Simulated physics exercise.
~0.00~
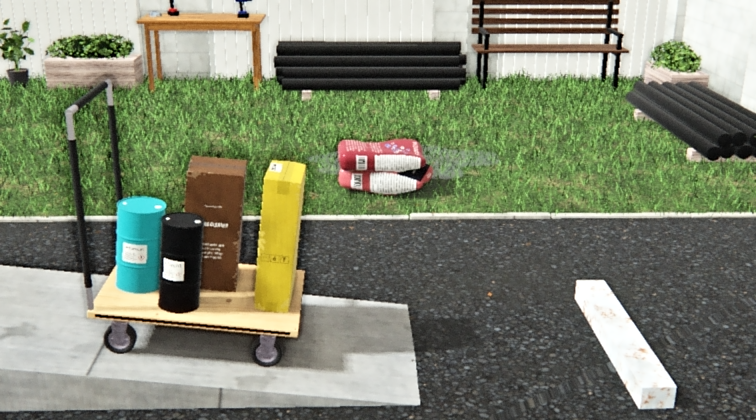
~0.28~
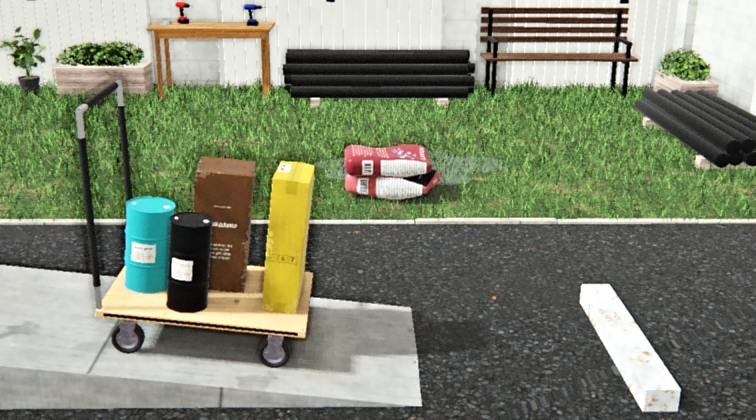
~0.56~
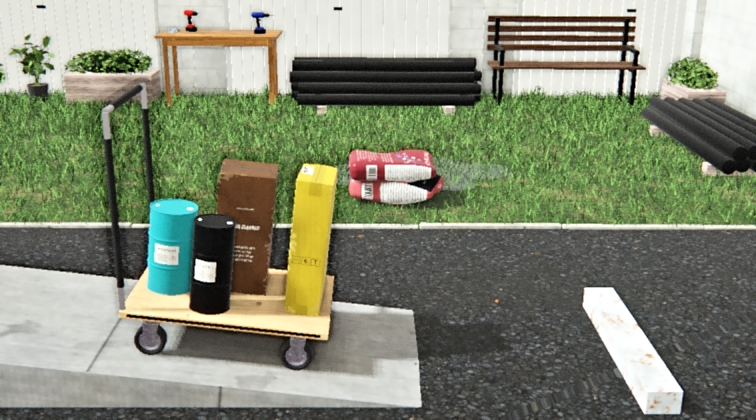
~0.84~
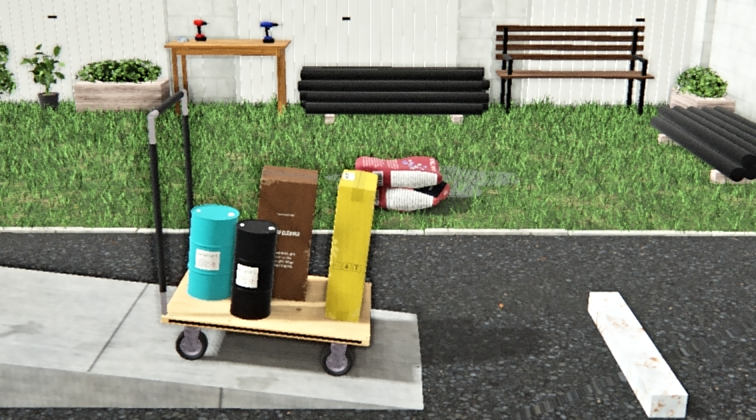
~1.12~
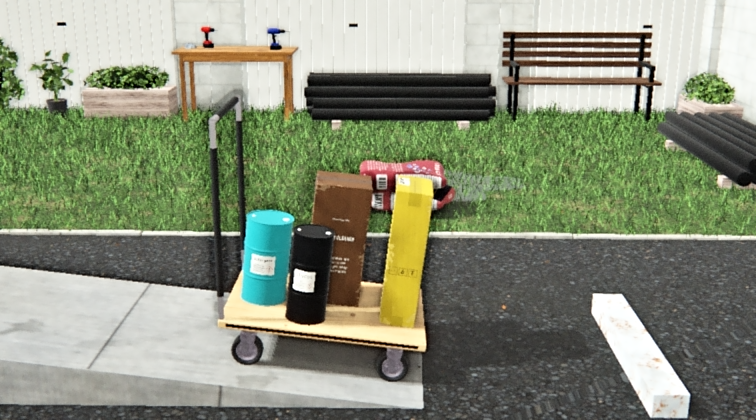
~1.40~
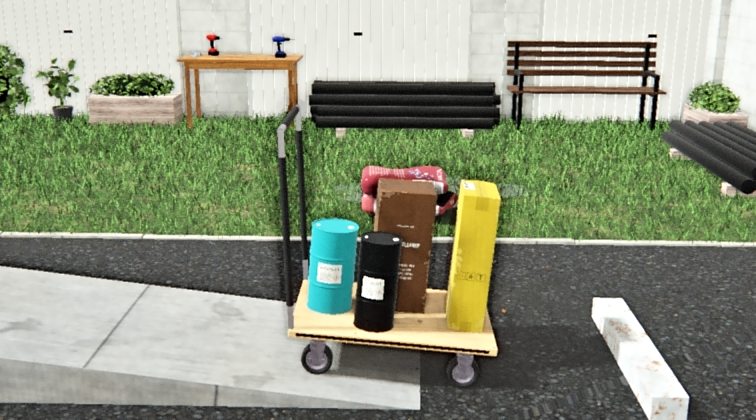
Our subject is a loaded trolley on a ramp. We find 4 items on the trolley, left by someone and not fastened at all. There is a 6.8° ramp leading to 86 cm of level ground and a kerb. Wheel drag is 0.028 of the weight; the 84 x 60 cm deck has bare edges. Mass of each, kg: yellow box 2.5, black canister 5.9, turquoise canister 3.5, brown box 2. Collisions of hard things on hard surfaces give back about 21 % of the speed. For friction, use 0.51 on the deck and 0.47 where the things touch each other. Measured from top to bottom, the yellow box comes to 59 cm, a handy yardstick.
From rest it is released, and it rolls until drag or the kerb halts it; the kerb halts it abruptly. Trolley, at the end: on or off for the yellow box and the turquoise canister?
Yellow box - off; turquoise canister - on.
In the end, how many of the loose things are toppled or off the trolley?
I get 2.
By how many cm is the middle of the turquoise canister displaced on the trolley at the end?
I'd say about 10 cm between start and finish.
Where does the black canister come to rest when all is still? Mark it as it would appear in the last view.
In the last view, its centre sits near (611, 316).
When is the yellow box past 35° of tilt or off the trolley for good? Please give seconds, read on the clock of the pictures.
It happens near 2.1 s.
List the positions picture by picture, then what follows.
In the first picture, 140 cm left to run; yellow box (280, 236); turquoise canister (141, 245).
In the second picture, 138 cm left to run; black canister (189, 262); brown box (222, 225).
In the third picture, 129 cm left to run; black canister (212, 264); brown box (245, 227).
In the fourth picture, 113 cm left to run; black canister (254, 270); brown box (284, 233).
In the fifth picture, 90 cm left to run; black canister (310, 274); brown box (338, 238).
In the sixth picture, 61 cm left to run; yellow box (472, 255); turquoise canister (332, 266).
After 2.00 s, trolley at the kerb; yellow box 7° off its base near (630, 256); turquoise canister moved 6 cm near (490, 279); black canister moved 6 cm.
After 2.20 s, trolley at the kerb; yellow box now off the trolley; turquoise canister moved 11 cm near (501, 279); black canister 17° off its base.
After 2.80 s, trolley at the kerb; turquoise canister moved 11 cm near (501, 279); black canister 29° off its base; brown box moved 7 cm.
In the end (3.7 s), off the trolley, yellow box; toppled on the trolley, black canister; not toppled but over 10 cm from the start, turquoise canister; brown box under 10 cm from the start. At the end, from the last picture's camera, yellow box near (713, 340), turquoise canister near (501, 279).
